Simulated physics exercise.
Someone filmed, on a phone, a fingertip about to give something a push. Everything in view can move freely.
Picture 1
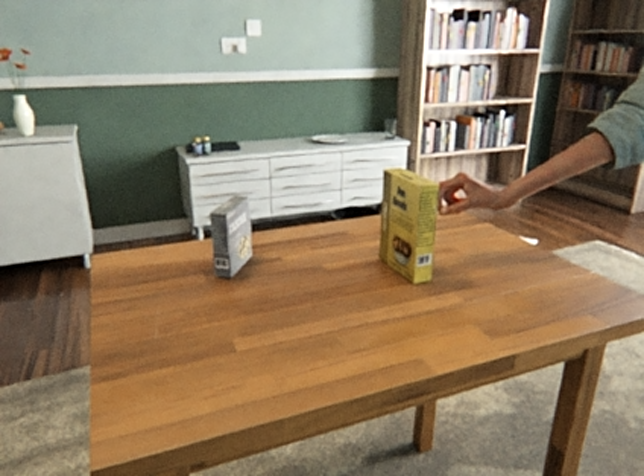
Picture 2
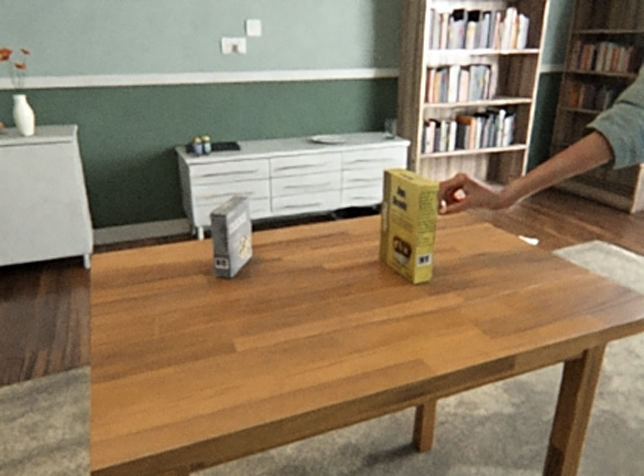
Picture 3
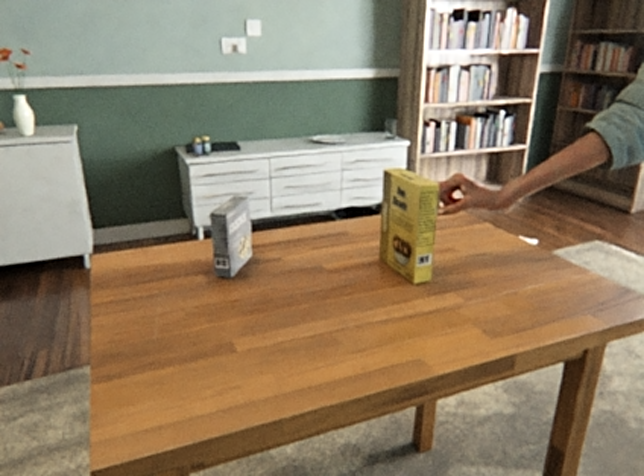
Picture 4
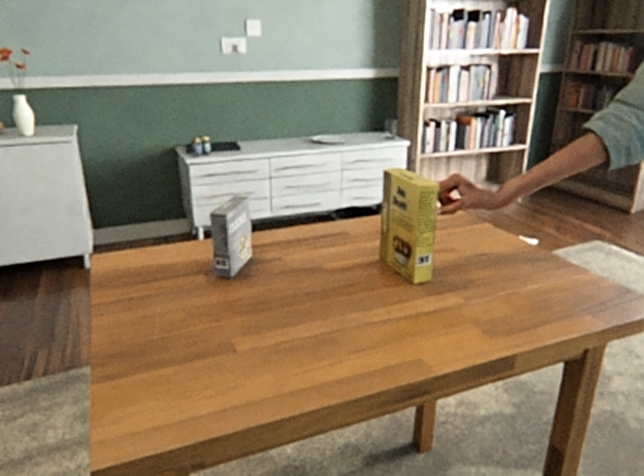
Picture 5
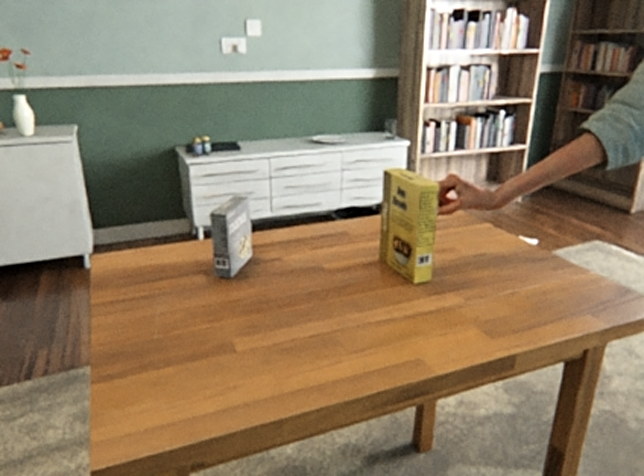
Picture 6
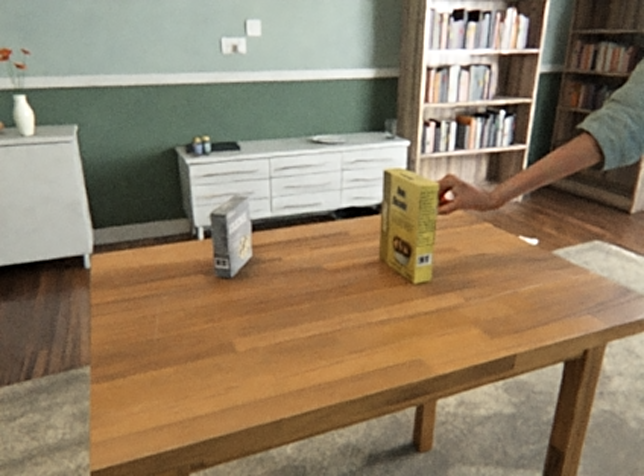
In this clip, a hand reaches in from the right beside a yellow packet on a wooden table, its fingers shifting only slightly, while the packet and a smaller grey box to the left show no visible movement.
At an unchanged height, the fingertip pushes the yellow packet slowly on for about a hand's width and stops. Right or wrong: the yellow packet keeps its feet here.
Wrong, it falls.
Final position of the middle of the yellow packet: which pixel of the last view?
Pretty much around (345, 270), I'd say.
Then, 0.80 s later than the last frame, yellow packet tilted by 22° near (390, 226).
Then, 1.00 s later than the last frame, yellow packet tilted by 69° near (360, 252).
Then, 1.20 s later than the last frame, yellow packet on its side near (345, 269).
When it is over, lying over on the table, yellow packet. End places, in pixels of the last picture, yellow packet near (345, 270).
